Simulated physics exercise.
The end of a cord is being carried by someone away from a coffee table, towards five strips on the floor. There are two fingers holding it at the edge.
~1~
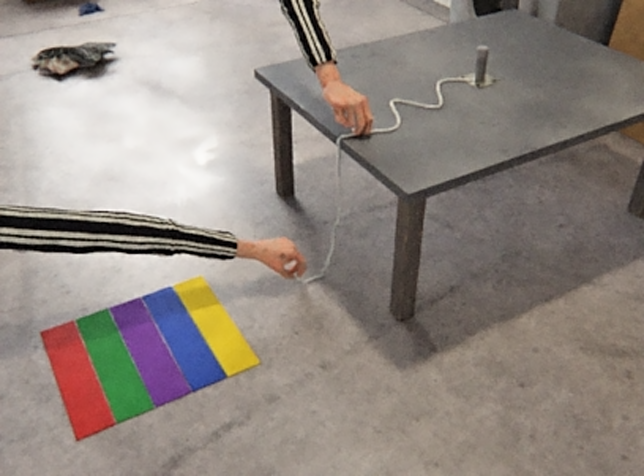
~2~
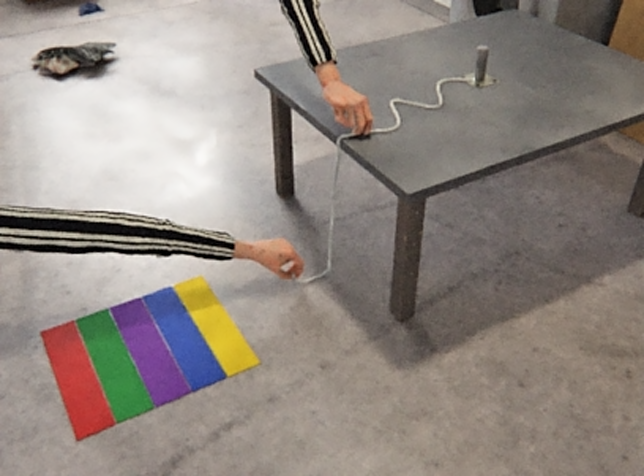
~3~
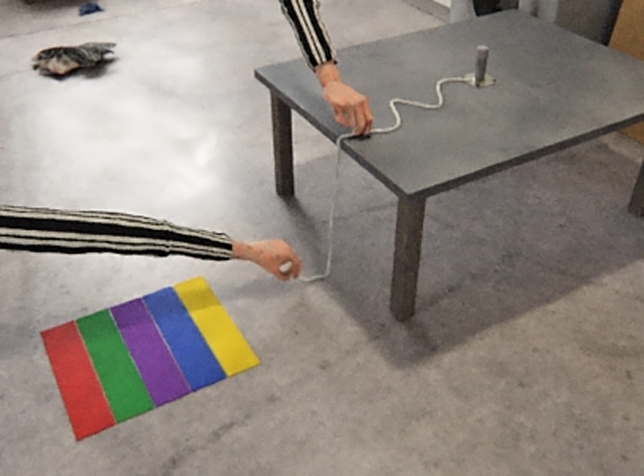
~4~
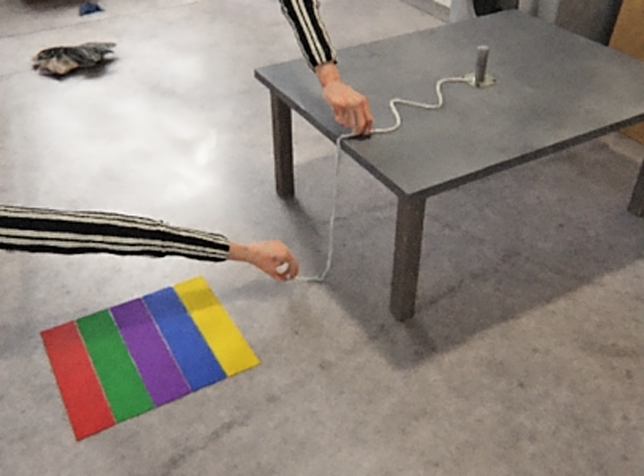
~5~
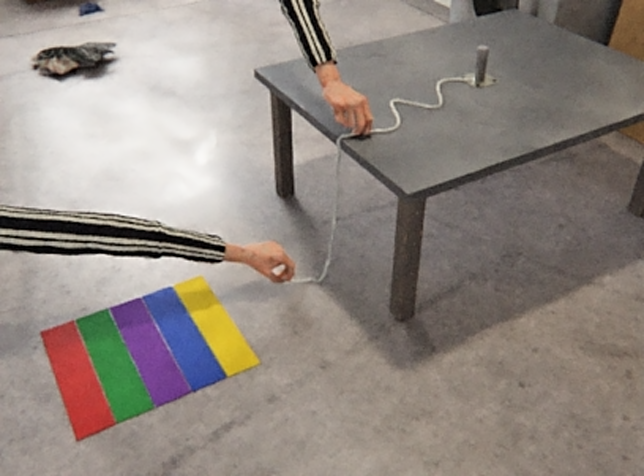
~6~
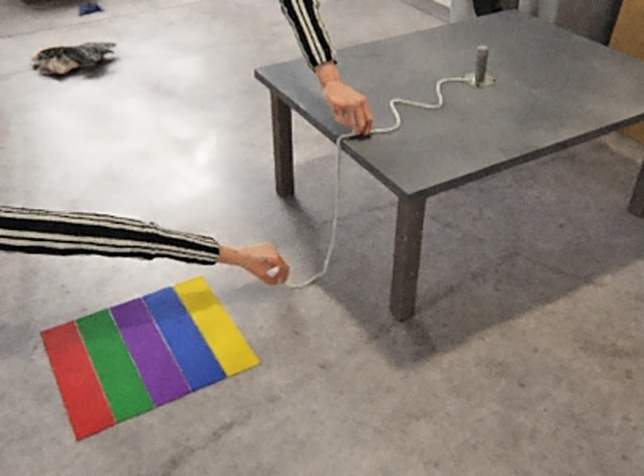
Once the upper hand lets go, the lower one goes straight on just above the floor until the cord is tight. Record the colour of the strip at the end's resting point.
Resting point: Green strip.
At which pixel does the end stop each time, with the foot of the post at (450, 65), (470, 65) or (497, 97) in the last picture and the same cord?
First try about (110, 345), second about (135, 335), third about (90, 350).
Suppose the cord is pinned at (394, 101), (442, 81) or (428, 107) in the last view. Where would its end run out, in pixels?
Expect roughly (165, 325) for the first, (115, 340) for the second and (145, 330) for the third.
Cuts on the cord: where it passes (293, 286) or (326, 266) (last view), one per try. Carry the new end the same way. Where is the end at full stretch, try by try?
Roughly (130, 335), then roughly (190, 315).
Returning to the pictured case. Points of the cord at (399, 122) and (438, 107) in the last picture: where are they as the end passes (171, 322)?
(332, 138) and (404, 106).
Soon after, end near (171, 322); over blue.
After that, end near (131, 336); over purple.
At the stop, end near (107, 346); over green. It halts on the green strip.
